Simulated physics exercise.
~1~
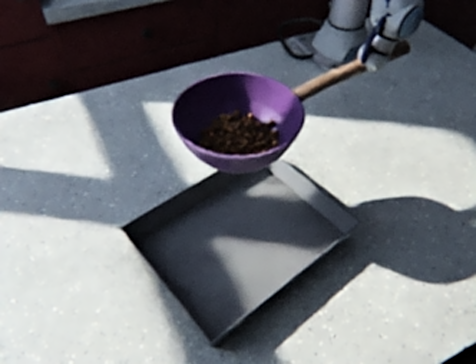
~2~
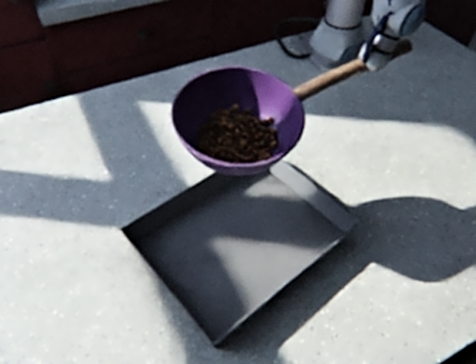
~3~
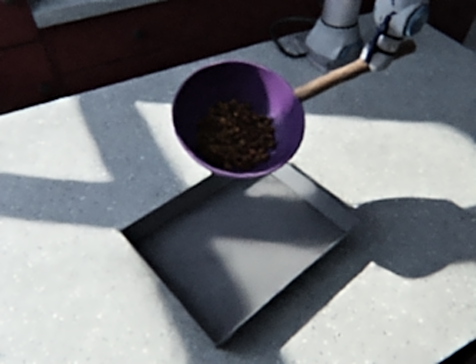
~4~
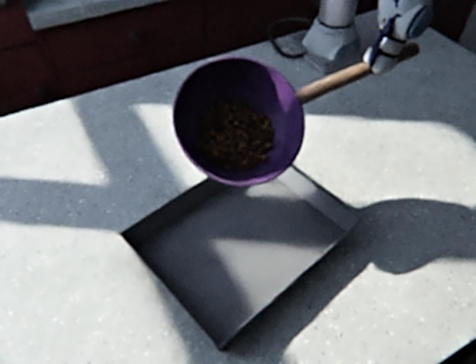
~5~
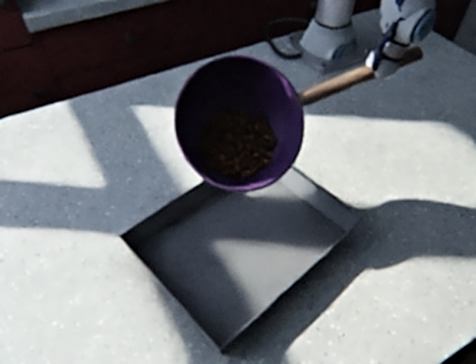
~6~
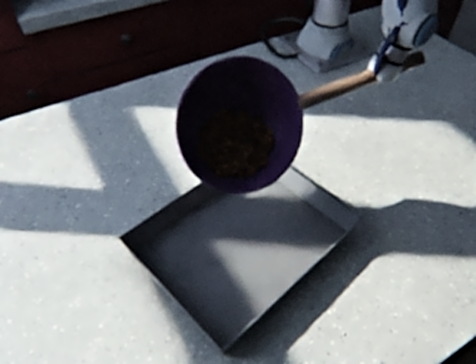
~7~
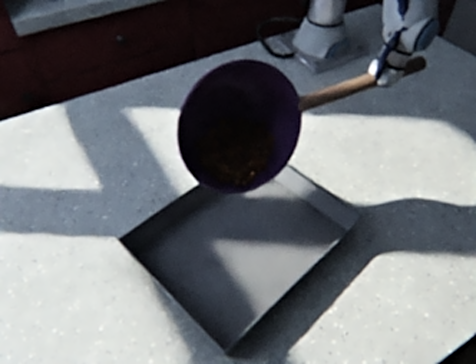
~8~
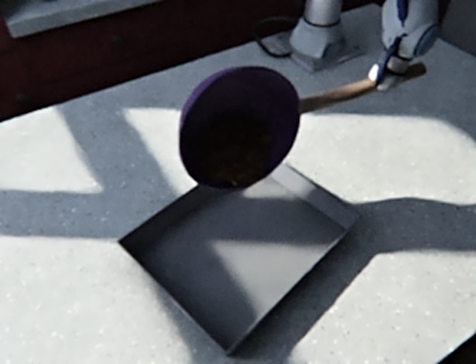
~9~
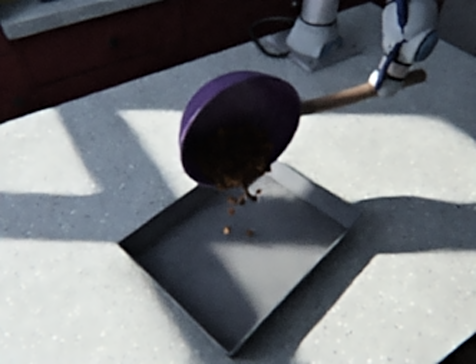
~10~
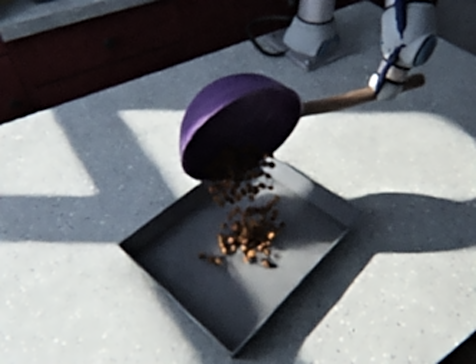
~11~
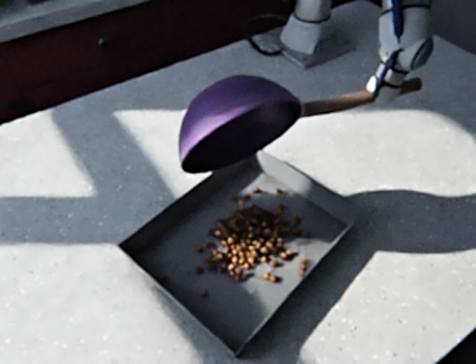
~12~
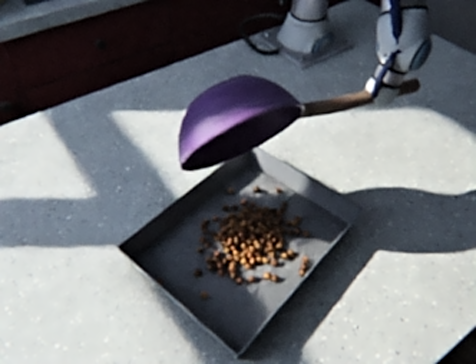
A robotic arm holding a purple ladle by its wooden handle gradually tips it over a gray square tray on a speckled tabletop. The brown cereal balls inside spill out in a clump and scatter into a loose pile on the tray, leaving the ladle overturned and empty above.
